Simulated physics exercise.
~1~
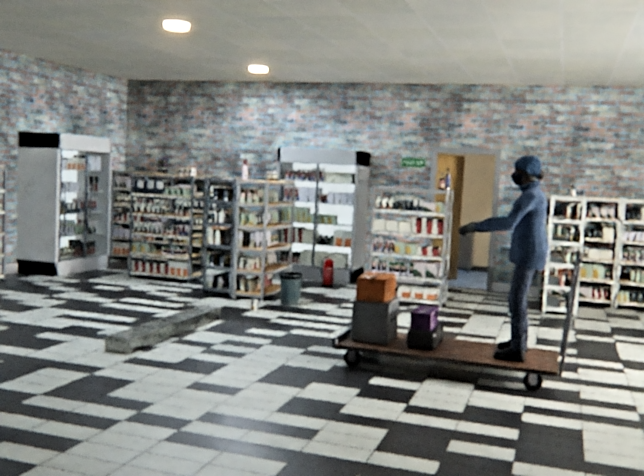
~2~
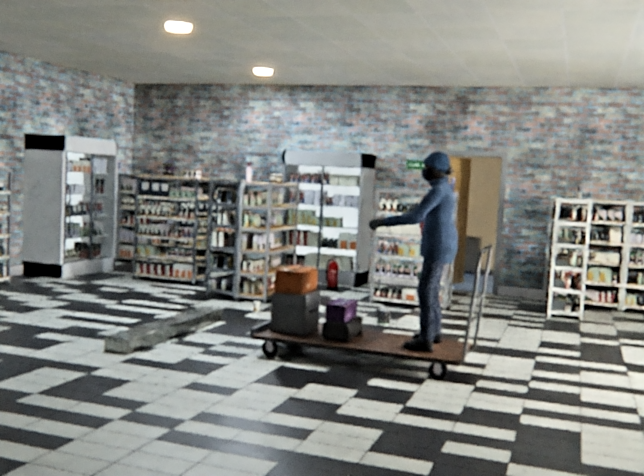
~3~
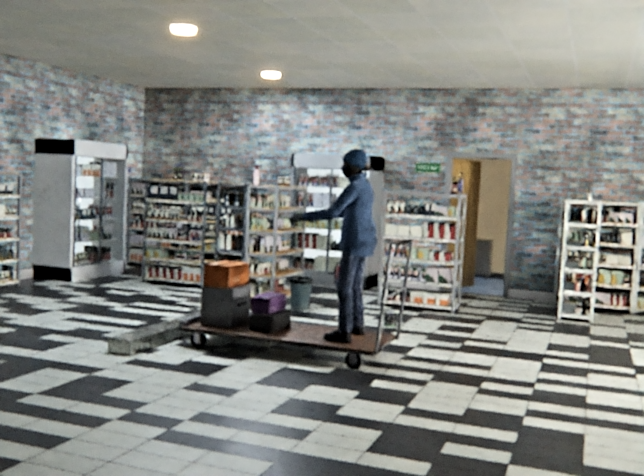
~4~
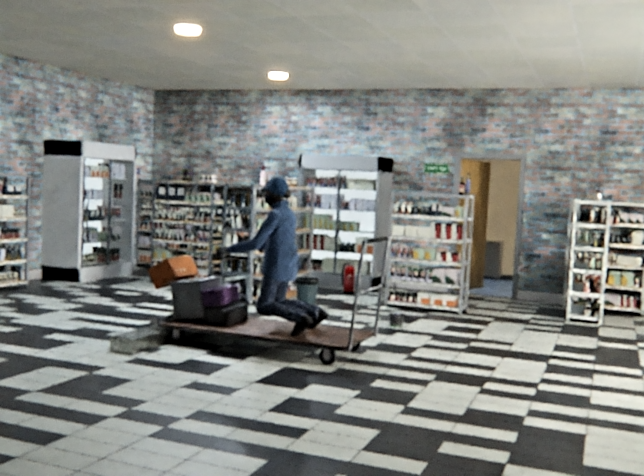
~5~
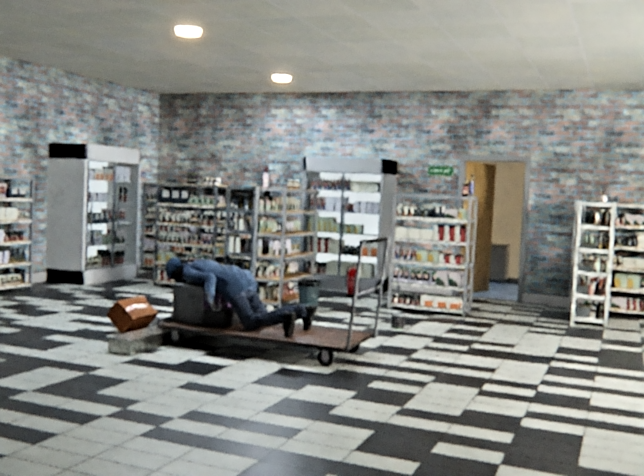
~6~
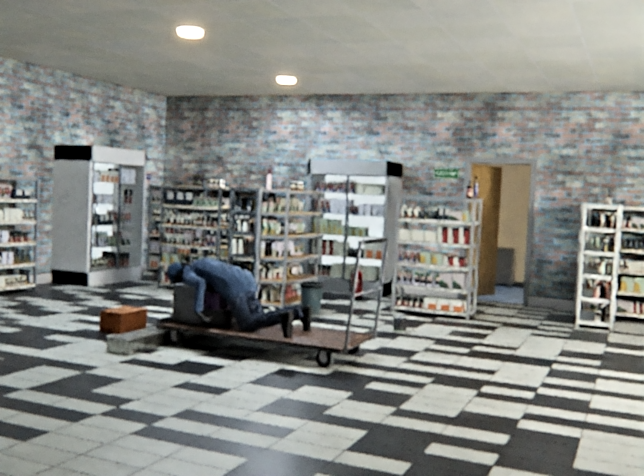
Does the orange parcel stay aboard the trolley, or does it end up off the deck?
It ends up off the deck. When the trolley stops at the kerb, the orange parcel tips over the front edge and comes to rest beyond it.
A flat trolley rolls left across the checkered floor of a shop, carrying a standing figure in blue with an arm held out and a small load with an orange parcel on top. It reaches a low grey kerb and stops short. The figure sinks to its knees as the orange parcel slides forward and tips over the front edge. The figure then pitches down onto the remaining load while the parcel tumbles over beyond the deck. At the end the parcel rests upside down by the kerb, and the figure stays slumped on the trolley.
